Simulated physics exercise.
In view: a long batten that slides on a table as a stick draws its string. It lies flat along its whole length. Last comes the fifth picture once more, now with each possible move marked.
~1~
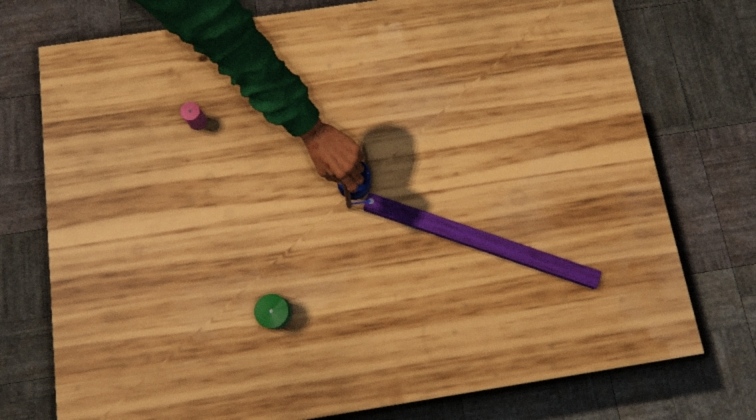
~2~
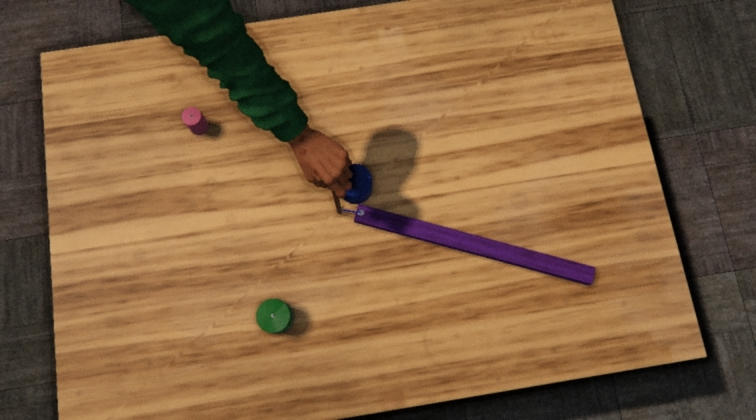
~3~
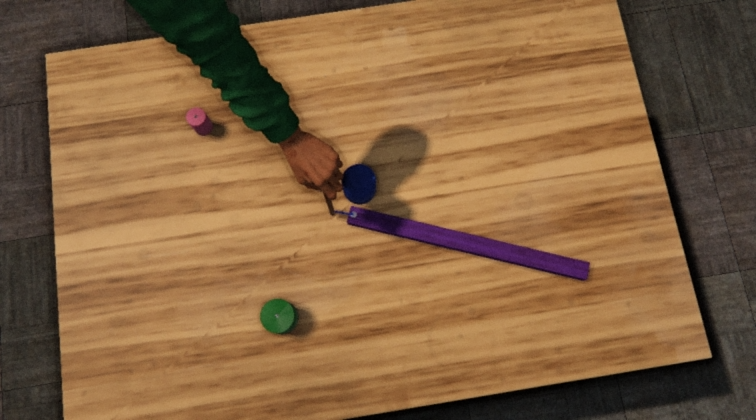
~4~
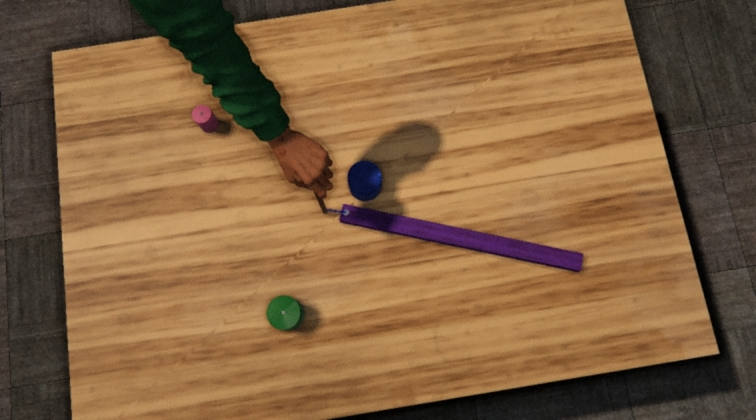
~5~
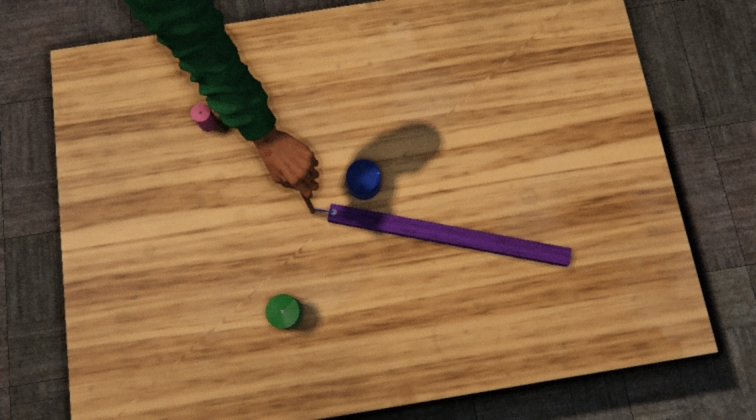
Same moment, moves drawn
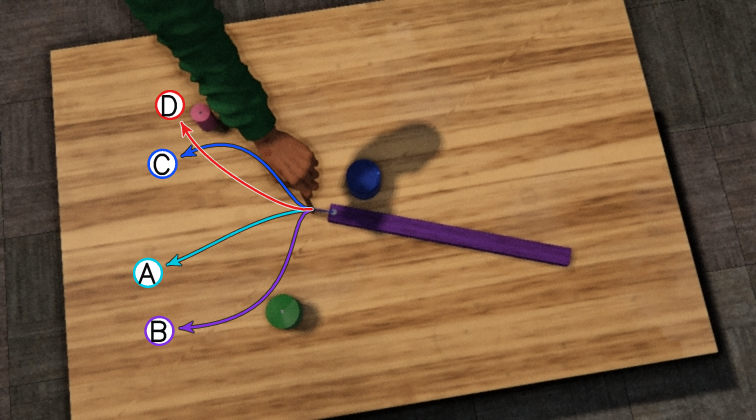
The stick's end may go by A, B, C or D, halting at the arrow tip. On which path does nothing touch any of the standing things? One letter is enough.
Everything stays clear on A.
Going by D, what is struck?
It meets the pink candle.
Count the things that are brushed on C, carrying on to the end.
It touches one.
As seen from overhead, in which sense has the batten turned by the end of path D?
It turns clockwise.
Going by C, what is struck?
It is the blue tin.
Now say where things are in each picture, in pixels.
The first picture shows pink candle (194, 116); green tin (274, 312).
The second picture shows purple batten (474, 244); green tin (275, 317).
The third picture shows purple batten (467, 242); pink candle (200, 122).
The fourth picture shows purple batten (461, 237); blue tin (365, 181).
The fifth picture shows purple batten (449, 234); green tin (285, 312); blue tin (364, 180); pink candle (205, 118).
On the marked copy, A from (312, 209) via (234, 233) to (167, 265); B from (312, 209) via (266, 296) to (180, 328); C from (312, 209) via (256, 157) to (182, 156); D from (312, 209) via (232, 176) to (181, 123).
Following A. Soon after the start, foot of the stick (260, 222), middle of the batten (398, 231).
Later, foot of the stick (210, 246), middle of the batten (350, 236).
In the end, foot of the stick (166, 266), middle of the batten (305, 244); nothing has been touched.
As for the rest, B meets the green tin; C meets the blue tin; D meets the pink candle.
